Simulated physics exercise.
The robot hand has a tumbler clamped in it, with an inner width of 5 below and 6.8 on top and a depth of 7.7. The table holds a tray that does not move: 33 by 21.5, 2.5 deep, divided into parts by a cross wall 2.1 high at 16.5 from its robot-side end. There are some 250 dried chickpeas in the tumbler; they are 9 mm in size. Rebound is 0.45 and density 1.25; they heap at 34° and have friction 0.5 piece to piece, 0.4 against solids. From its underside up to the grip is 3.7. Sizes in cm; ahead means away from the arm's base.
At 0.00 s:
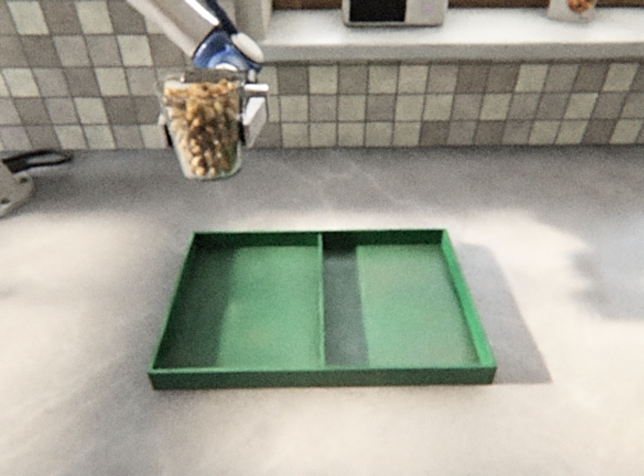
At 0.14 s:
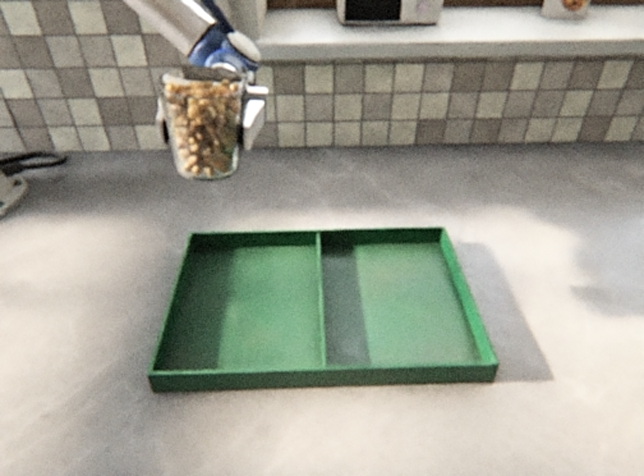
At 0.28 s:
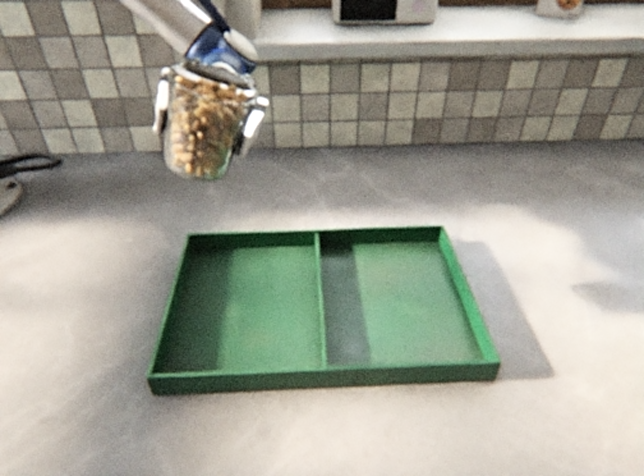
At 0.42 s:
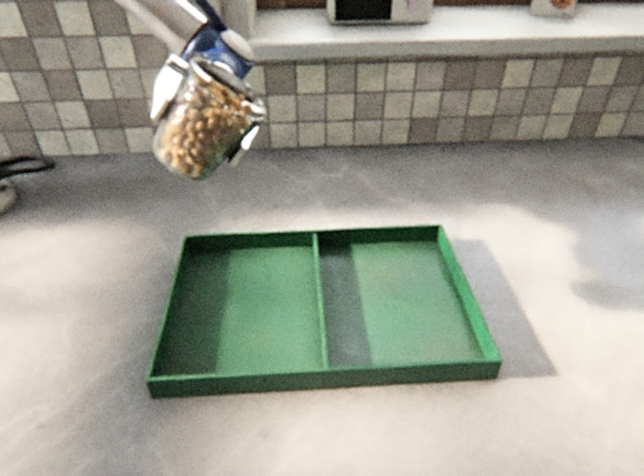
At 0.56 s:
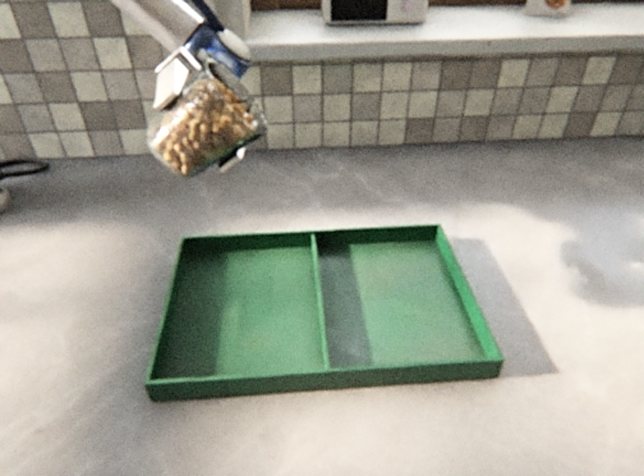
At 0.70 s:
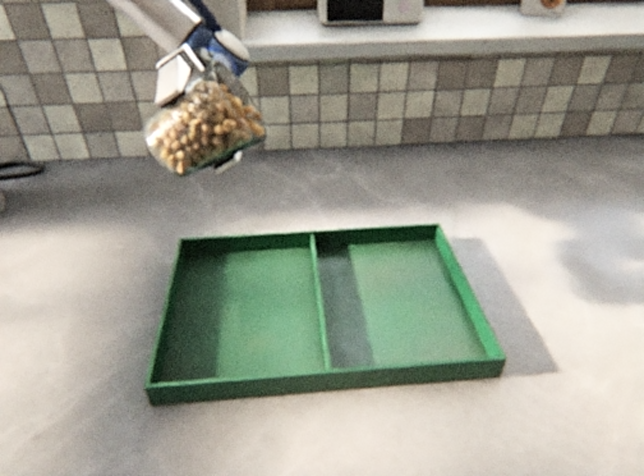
A robot arm held a clear tumbler full of dried chickpeas above a countertop, behind a green divided tray, and steadily tilted it well over to one side while the tray stayed still.
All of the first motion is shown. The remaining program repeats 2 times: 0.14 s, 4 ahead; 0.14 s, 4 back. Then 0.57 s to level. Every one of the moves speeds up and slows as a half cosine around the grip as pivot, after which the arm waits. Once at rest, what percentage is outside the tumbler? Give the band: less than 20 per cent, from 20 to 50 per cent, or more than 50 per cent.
The band is from 20 to 50 per cent.
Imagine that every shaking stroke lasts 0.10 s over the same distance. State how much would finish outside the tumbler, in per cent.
Estimate: Near 50 per cent.
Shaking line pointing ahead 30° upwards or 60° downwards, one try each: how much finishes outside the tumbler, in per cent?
Near 40 and 5 percent respectively.
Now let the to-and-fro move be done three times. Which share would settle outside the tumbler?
My guess is near 35 per cent.
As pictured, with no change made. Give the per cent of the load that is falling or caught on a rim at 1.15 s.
3 %.
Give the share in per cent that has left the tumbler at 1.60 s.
About 30 per cent.
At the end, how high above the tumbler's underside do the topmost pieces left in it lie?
Around 7.5 centimetres above the underside.
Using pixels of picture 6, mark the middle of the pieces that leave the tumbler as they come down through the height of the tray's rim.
They come through centred close to (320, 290).
After 1.15 s, tilted 59° forward, highest piece 25 above the table; 209 in the tumbler, 20 in the robot-side part, 18 in the far-side part, 7 in flight or on a rim.
After 1.60 s, tilted 20° forward, highest piece 26 above the table; 180 in the tumbler, 38 in the far-side part, 36 in the robot-side part.
After 2.03 s, level, highest piece 26 above the table; 180 in the tumbler, 38 in the far-side part, 36 in the robot-side part.
After 3.08 s, level, highest piece 26 above the table; 180 in the tumbler, 38 in the far-side part, 36 in the robot-side part.
In the end, 180 in the tumbler, 38 in the far-side part, 36 in the robot-side part. That is 29 % outside the tumbler.
